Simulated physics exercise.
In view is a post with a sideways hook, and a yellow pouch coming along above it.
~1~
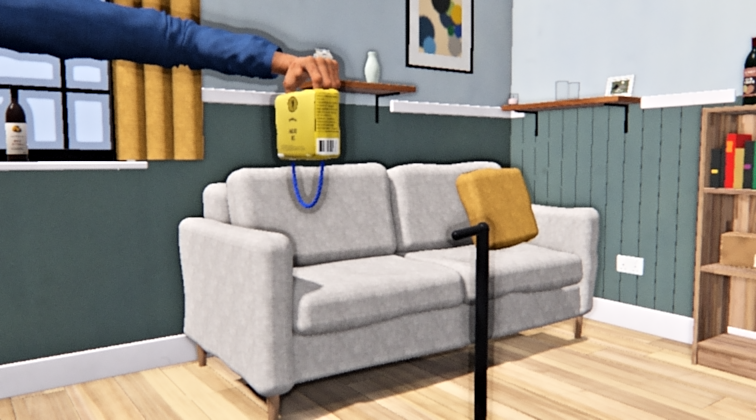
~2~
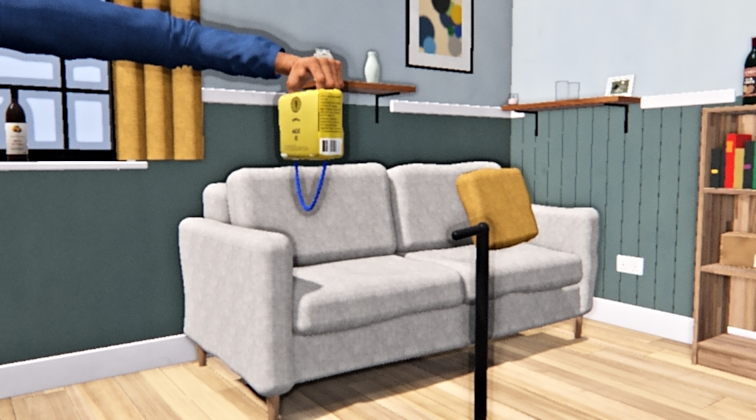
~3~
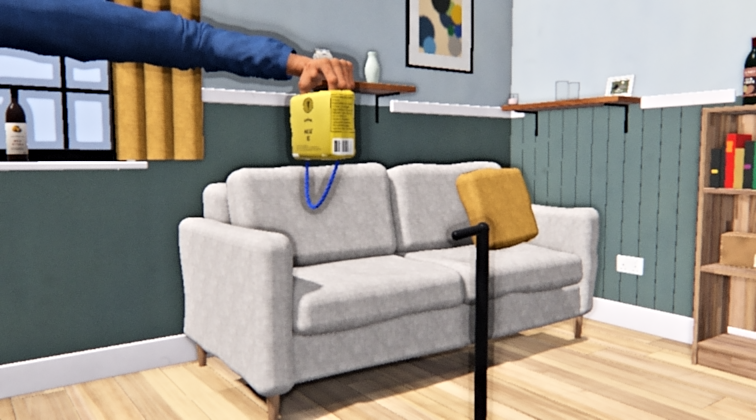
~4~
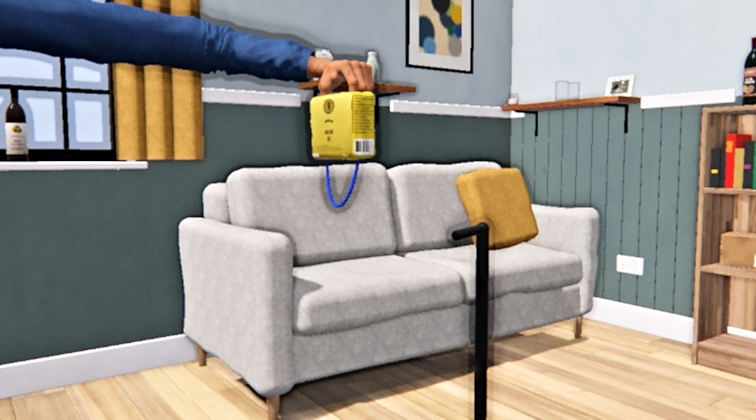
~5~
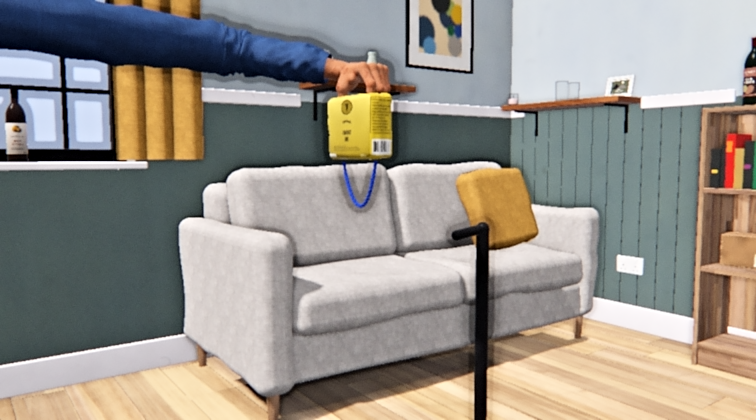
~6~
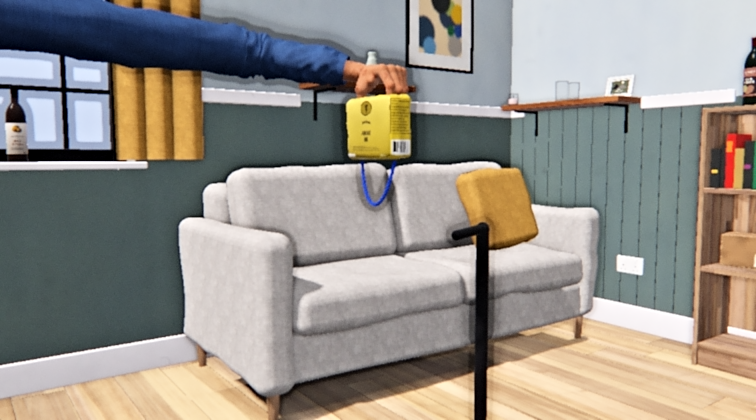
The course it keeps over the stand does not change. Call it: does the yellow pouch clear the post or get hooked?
It clears it.
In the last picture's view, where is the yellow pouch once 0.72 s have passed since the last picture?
(454, 131).
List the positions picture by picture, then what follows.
Yellow pouch (307, 126); hook tip (457, 235), in the first picture.
Yellow pouch (310, 126); bottom of the loop (308, 209), in the second picture.
Yellow pouch (322, 126), in the third picture.
Yellow pouch (342, 127); bottom of the loop (338, 206), in the fourth picture.
Yellow pouch (359, 128), in the fifth picture.
Yellow pouch (378, 128); bottom of the loop (375, 205); hook tip (457, 235); hook points towards it, loop hangs above the hook, in the sixth picture.
Then, 0.72 s after the last picture, pouch nearing the post near (454, 131).
Then, 1.62 s after the last picture, pouch past the post near (531, 133).
At rest, pouch past the post near (575, 134). The yellow pouch goes by freely.
